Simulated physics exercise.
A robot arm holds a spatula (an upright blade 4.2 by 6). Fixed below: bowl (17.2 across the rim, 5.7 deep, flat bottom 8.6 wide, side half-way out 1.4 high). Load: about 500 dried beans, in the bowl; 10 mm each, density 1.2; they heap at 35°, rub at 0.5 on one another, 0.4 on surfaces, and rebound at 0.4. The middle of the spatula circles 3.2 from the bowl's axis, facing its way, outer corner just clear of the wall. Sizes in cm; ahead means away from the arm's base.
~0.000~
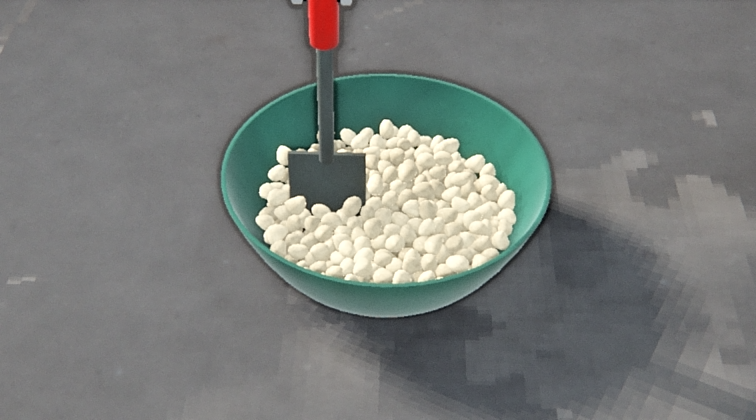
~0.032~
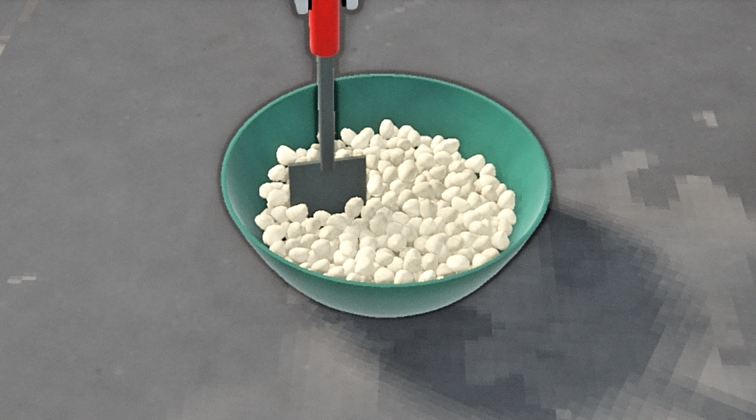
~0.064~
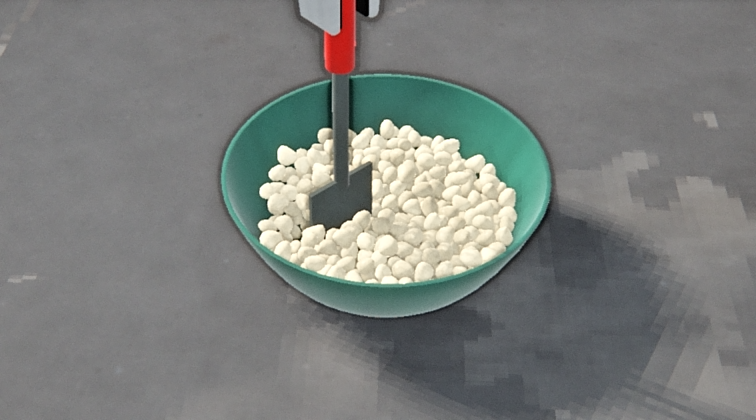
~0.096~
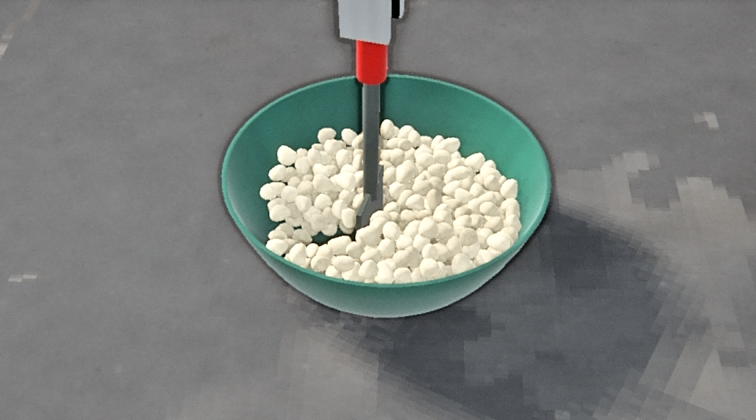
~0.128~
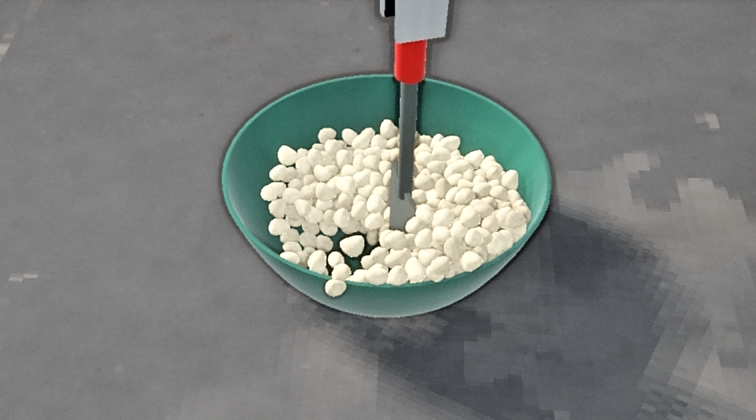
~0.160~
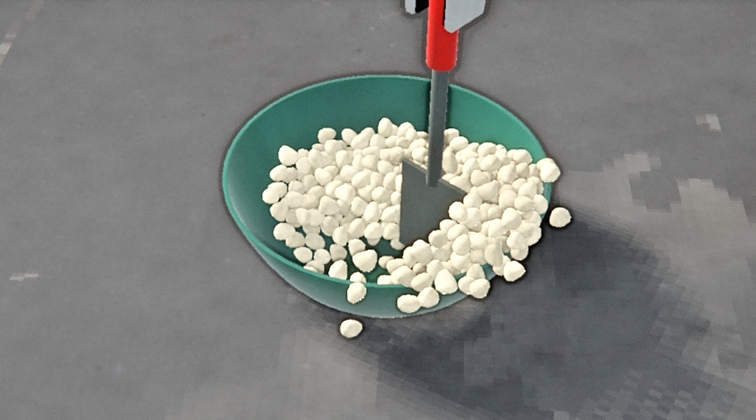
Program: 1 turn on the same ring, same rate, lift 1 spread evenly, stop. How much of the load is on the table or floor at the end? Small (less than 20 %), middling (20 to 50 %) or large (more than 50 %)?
Share on the table or floor: Middling (20 to 50 %).
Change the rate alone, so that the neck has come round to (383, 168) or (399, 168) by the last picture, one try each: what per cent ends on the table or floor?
About 10 and 15 per cent.
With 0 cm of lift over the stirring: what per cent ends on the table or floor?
About 30 per cent.
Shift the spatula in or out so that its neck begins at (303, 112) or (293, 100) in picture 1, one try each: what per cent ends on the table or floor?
Some 35 and 25 per cent.
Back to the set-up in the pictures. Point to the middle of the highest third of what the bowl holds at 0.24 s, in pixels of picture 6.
Around (465, 134).
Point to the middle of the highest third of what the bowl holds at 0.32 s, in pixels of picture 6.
Near (333, 126).
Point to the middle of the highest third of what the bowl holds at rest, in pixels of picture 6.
Around (327, 224).
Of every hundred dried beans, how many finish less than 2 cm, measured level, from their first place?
Roughly 0 per cent.
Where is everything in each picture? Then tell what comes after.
The spatula neck at (326, 131), 0° round; upper third of the load around (395, 201), from x 265 to 505, top at y 130; 505 in the bowl, in the first picture.
The spatula neck at (327, 138), 13° round; upper third of the load around (390, 204), from x 265 to 505, top at y 130, in the second picture.
The spatula neck at (341, 156), 44° round; upper third of the load around (391, 229), from x 270 to 510, top at y 130, in the third picture.
The spatula neck at (371, 167), 77° round; upper third of the load around (418, 236), from x 270 to 515, top at y 130, in the fourth picture.
The spatula neck at (406, 166), 109° round; upper third of the load around (447, 228), from x 270 to 525, top at y 130; 500 in the bowl, 5 in flight or on the tool, in the fifth picture.
The spatula neck at (436, 153), 141° round; upper third of the load around (479, 212), from x 270 to 560, top at y 130; 485 in the bowl, 20 in flight or on the tool, in the sixth picture.
After 0.24 s, 221° round, highest piece 10 above the table; 441 in the bowl, 13 on the table or floor, 51 in flight or on the tool.
After 0.32 s, 300° round, highest piece 9 above the table; 400 in the bowl, 55 on the table or floor, 50 in flight or on the tool.
After 0.56 s, 0° round, highest piece 5 above the table; 356 in the bowl, 148 on the table or floor, 1 in flight or on the tool.
After 1.26 s, 0° round, highest piece 5 above the table; 356 in the bowl, 149 on the table or floor.
In the end, 356 in the bowl, 149 on the table or floor. That is 30 % on the table or floor.
